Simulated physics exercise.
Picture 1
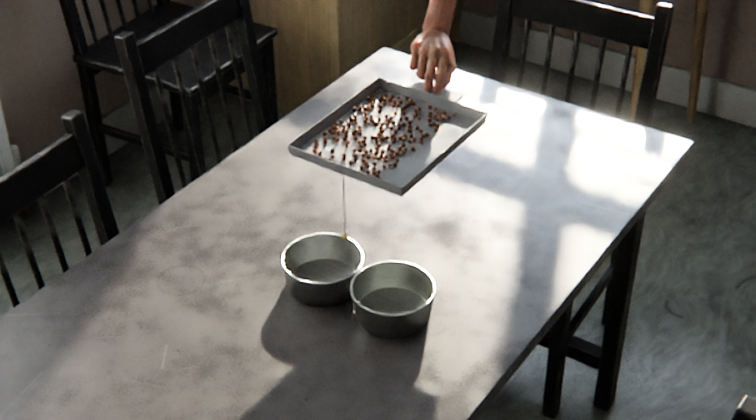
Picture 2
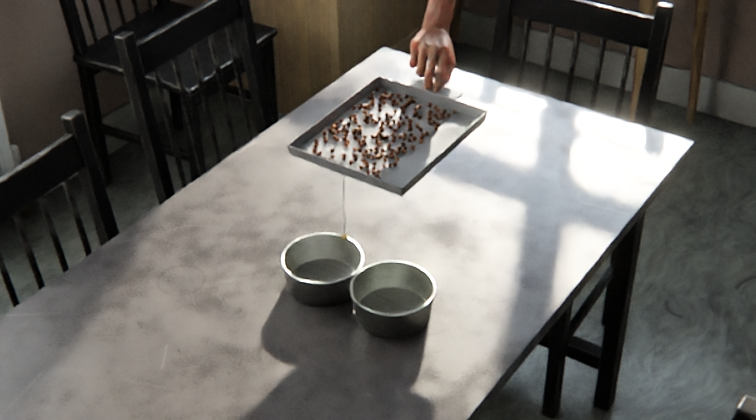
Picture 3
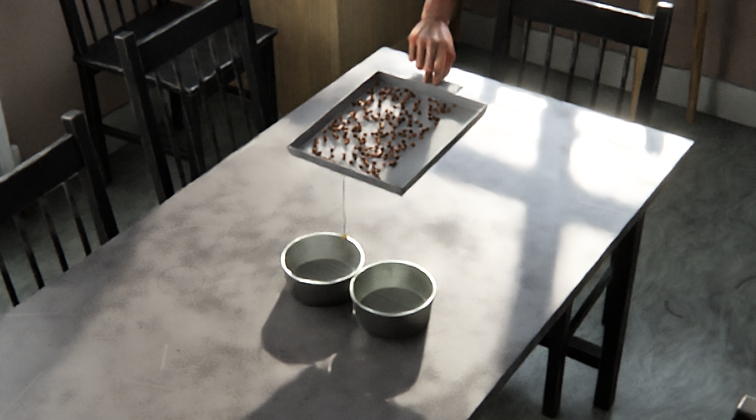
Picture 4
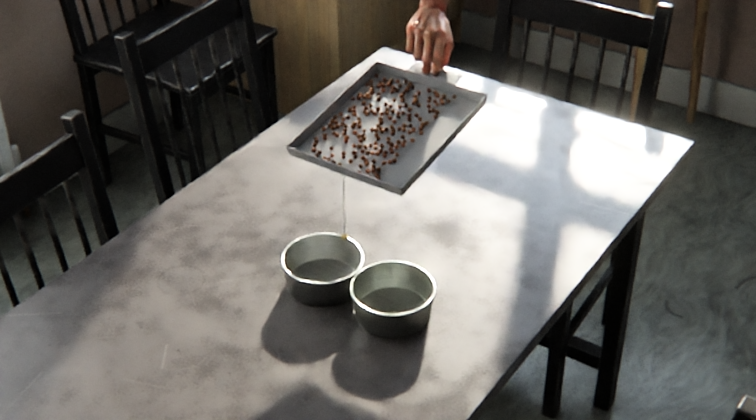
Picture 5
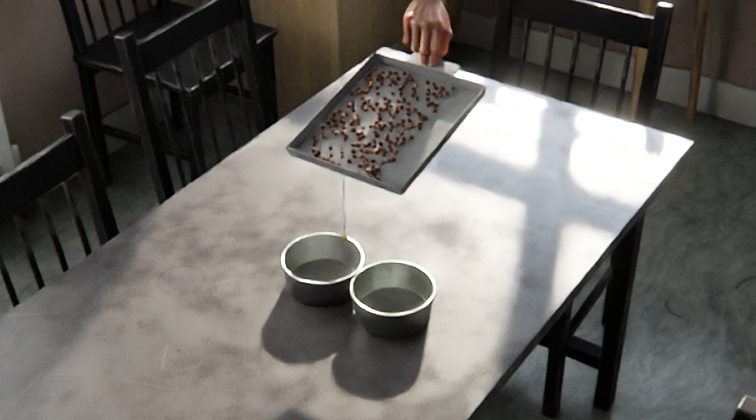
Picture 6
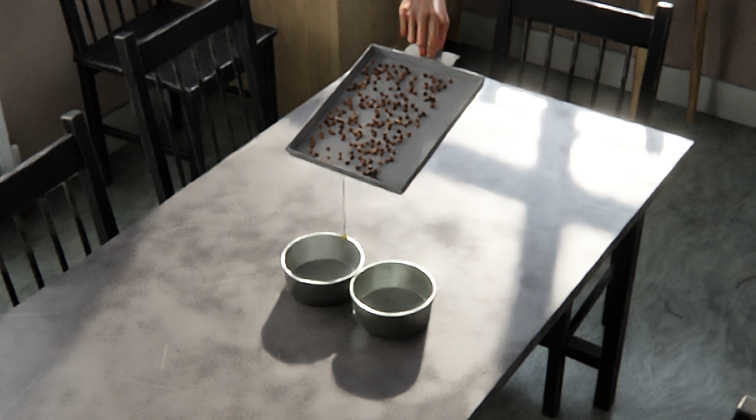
At a sunlit grey table with dark chairs around it, a hand holds the far end of a shallow tray of small brown balls above two round metal dishes. The tray starts level, then the hand gradually raises its far end, steepening the slant while the near edge stays in place.
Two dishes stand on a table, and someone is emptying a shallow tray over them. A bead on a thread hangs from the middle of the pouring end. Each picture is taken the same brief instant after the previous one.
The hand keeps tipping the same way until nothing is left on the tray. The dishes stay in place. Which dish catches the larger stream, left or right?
The greater part will fall into the left dish.
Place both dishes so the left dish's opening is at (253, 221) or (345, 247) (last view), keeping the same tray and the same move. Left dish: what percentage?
10 per cent the first time, 40 per cent the second time.
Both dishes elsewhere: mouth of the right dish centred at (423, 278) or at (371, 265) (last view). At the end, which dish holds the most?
The dish to the left, then the dish to the left.
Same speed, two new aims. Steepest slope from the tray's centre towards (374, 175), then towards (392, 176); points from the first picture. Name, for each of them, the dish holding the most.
The rightmost dish, then the rightmost dish.
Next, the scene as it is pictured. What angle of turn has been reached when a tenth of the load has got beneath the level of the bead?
Approx. reading: About 80°.
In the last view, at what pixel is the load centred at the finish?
Resting centre, last picture - approx. (313, 285).
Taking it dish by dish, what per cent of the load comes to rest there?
Share at the end - left dish ~ 70 %, right dish ~ 10 %.
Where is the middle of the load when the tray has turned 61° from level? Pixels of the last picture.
Look around (330, 163) in the last picture.
Soon after the last picture, tray tipped steeply; nearly all on the tray; a stray few in the left dish; a stray few outside both; a small part in the air.
A little later, tray tipped right over; most on the tray; a stray few in the right dish; a small part in the left dish; a small part outside both; a small part in the air.
Later still, tray tipped past a quarter turn; a small part in the right dish; about two thirds in the left dish; about a quarter outside both.
By the end, tray tipped past a quarter turn; a small part in the right dish; about two thirds in the left dish; about a quarter outside both.
